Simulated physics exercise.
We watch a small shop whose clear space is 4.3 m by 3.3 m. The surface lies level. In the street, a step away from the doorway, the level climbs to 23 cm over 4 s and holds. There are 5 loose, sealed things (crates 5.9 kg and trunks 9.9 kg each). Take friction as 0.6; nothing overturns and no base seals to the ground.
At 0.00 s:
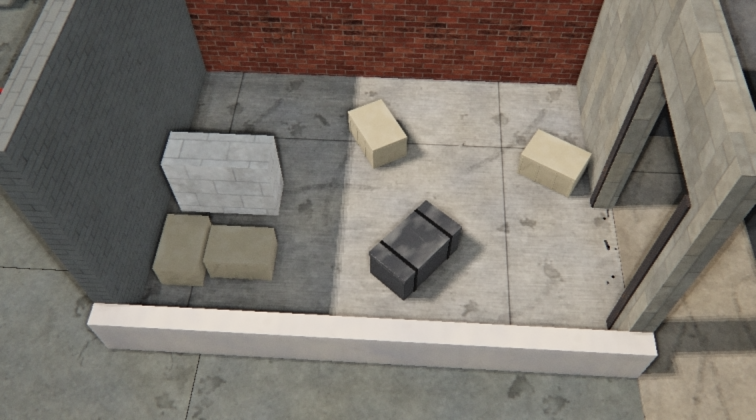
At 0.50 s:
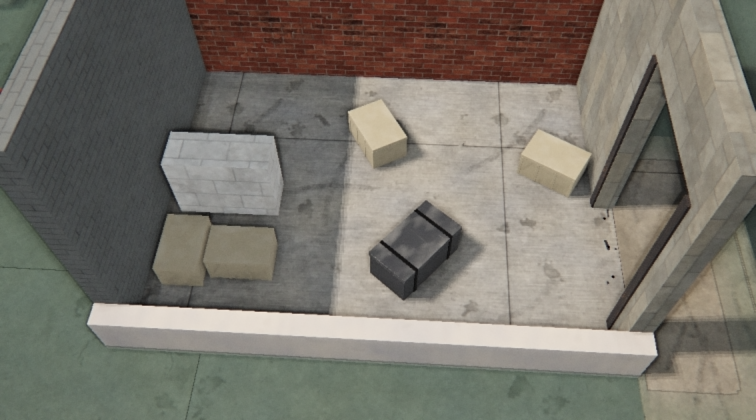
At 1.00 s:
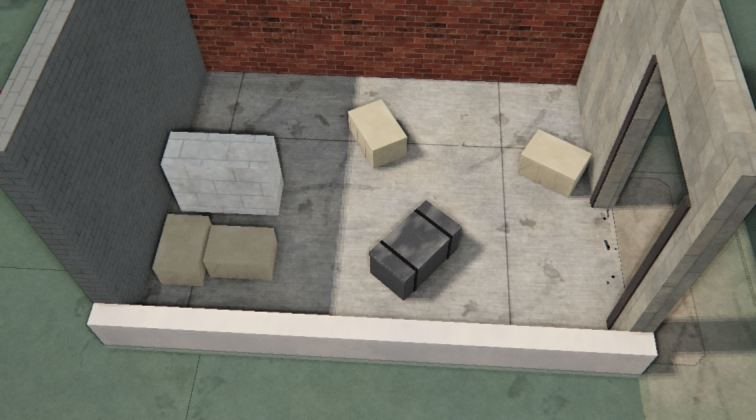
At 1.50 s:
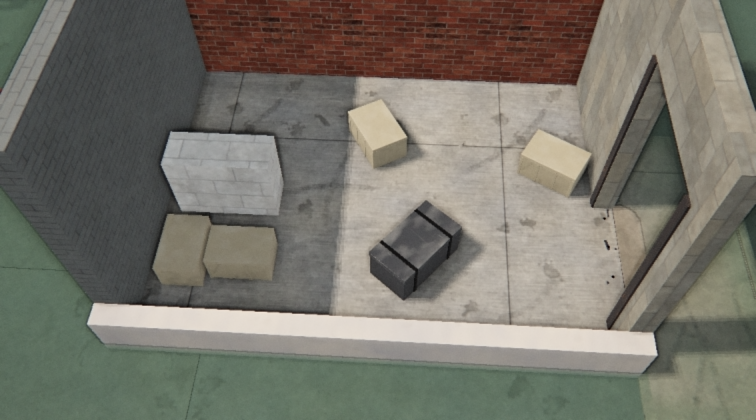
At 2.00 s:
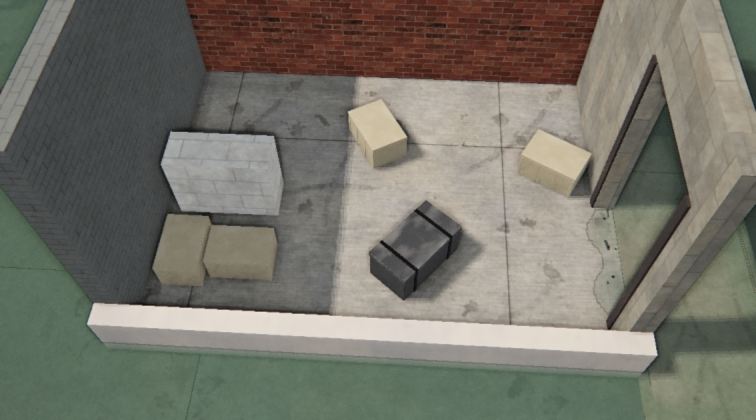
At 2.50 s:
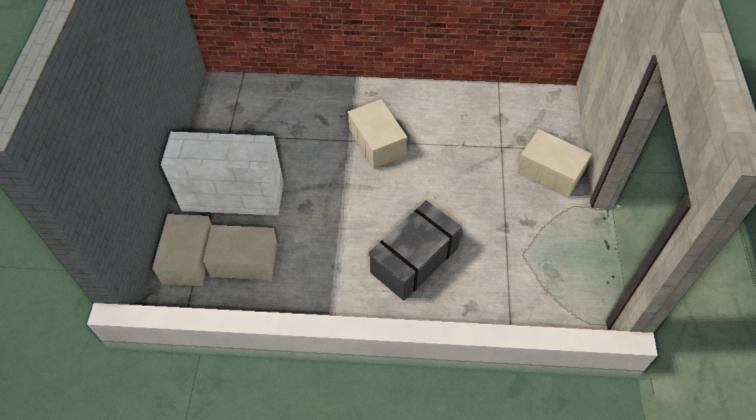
In a small walled shop, pale crates and a dark strapped trunk sat still while greenish water covered the ground outside, then crept in through the doorway on the right and spread across the floor.
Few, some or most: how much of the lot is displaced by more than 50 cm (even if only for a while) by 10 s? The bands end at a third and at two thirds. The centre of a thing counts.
Share: Between one and two thirds.
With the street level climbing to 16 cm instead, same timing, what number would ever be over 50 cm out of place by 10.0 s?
Then 2.
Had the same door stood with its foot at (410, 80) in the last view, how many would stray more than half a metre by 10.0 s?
Then 3.
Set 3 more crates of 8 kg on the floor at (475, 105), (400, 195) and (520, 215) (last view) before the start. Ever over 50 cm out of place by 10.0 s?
In that order: Under, over, over.
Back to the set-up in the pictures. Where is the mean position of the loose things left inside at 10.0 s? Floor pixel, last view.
Near (308, 193).
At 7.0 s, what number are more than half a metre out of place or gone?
2 of them.
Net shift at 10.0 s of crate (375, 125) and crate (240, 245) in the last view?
In that order: 150 cm, 20 cm.
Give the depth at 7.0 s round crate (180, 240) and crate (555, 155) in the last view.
Roughly 17 and 2 cm.
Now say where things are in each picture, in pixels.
In the first frame, a crate at (377, 124) rests on the ground; a crate at (181, 241) rests on the ground; water covers 0.0 m2; 0 of 5 have shifted.
In the second frame, a crate at (377, 124), on the bottom; a crate at (181, 241), on the bottom; water covers 0.0 m2; 0 of 5 have shifted.
In the third frame, a crate at (377, 124) rests on the ground; a crate at (181, 241), on the bottom; 0.0 m2 under water; 0 of 5 have shifted.
In the fourth frame, a crate at (377, 124), on the bottom; a crate at (181, 241) rests on the ground; water covers 0.0 m2; 0 of 5 have shifted.
In the fifth frame, a crate at (377, 124), on the bottom; a crate at (181, 241), on the bottom; water covers 0.0 m2; 0 of 5 have shifted.
In the sixth frame, a crate at (377, 124), on the bottom; a crate at (181, 241), on the bottom; 0.6 m2 under water; 0 of 5 have shifted.
After 3.5 s 0 of 5 are over 50 cm from their spots; 0 afloat.
After 4.5 s 0 of 5 are over 50 cm from their spots; 0 afloat.
After 7.0 s 2 of 5 are over 50 cm from their spots; 4 afloat.
After 10.0 s 2 of 5 are over 50 cm from their spots, and 2 have been at some point; 4 afloat.
